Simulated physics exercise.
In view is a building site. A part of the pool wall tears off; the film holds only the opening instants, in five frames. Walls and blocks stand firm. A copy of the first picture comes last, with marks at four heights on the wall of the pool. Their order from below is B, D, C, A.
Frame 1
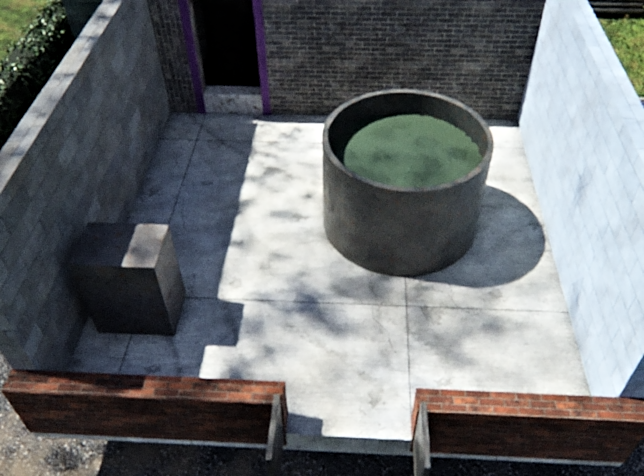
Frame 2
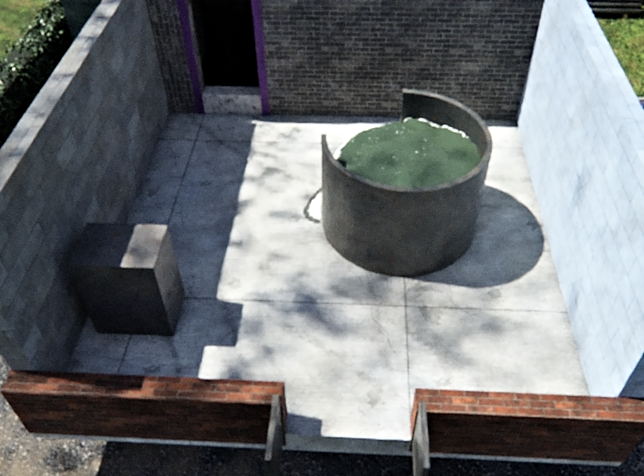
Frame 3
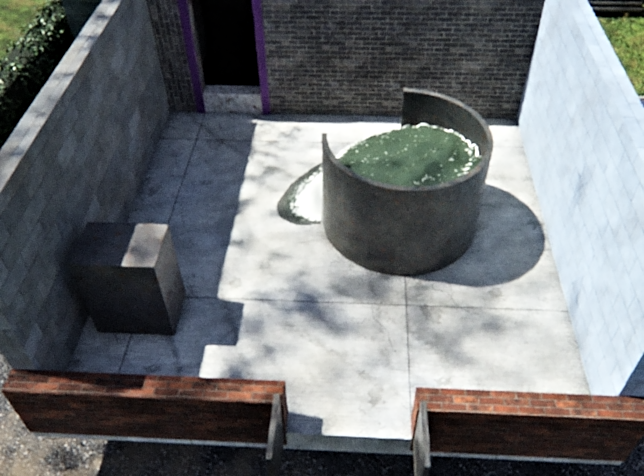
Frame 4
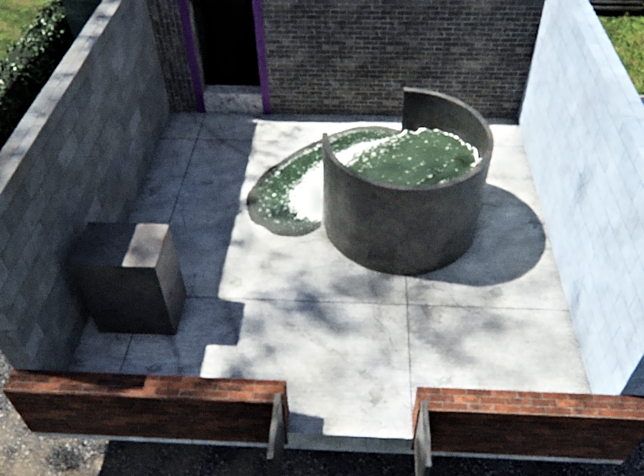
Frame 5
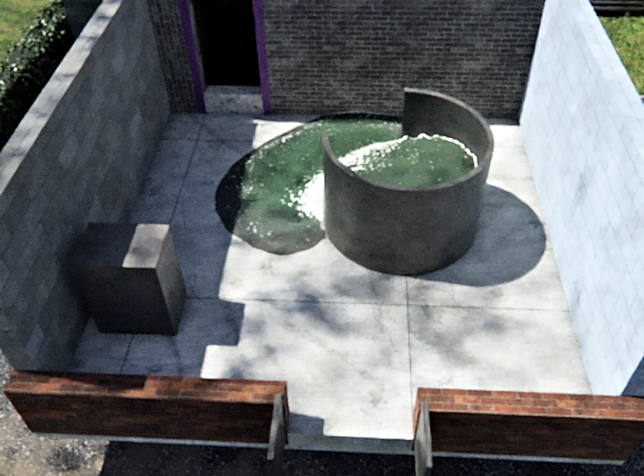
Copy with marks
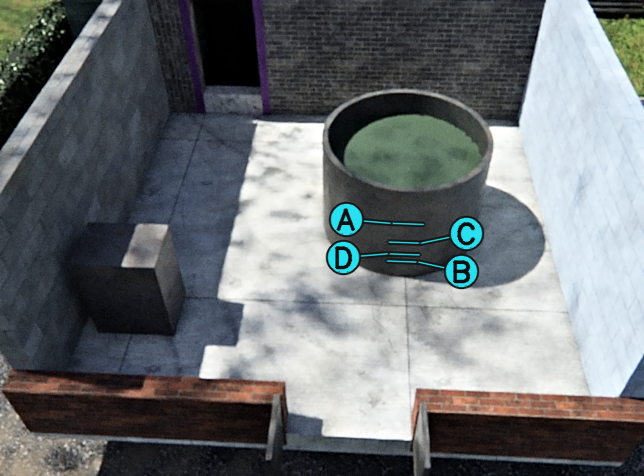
Green water pouring from a round grey tank as part of its wall vanishes, spreading leftward across a walled concrete yard.
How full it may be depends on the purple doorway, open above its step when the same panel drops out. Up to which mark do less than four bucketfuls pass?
A is the one.
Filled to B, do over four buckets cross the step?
No.
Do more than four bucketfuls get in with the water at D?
No.
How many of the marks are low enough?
All four.
On the marked copy, A at (407, 223); B at (402, 261); C at (404, 242); D at (403, 254); from the bottom up B, D, C, A.
If A is chosen, a splash gets over, under a bucket.
If B is chosen, nothing gets over.
If C is chosen, nothing gets over.
If D is chosen, nothing gets over.
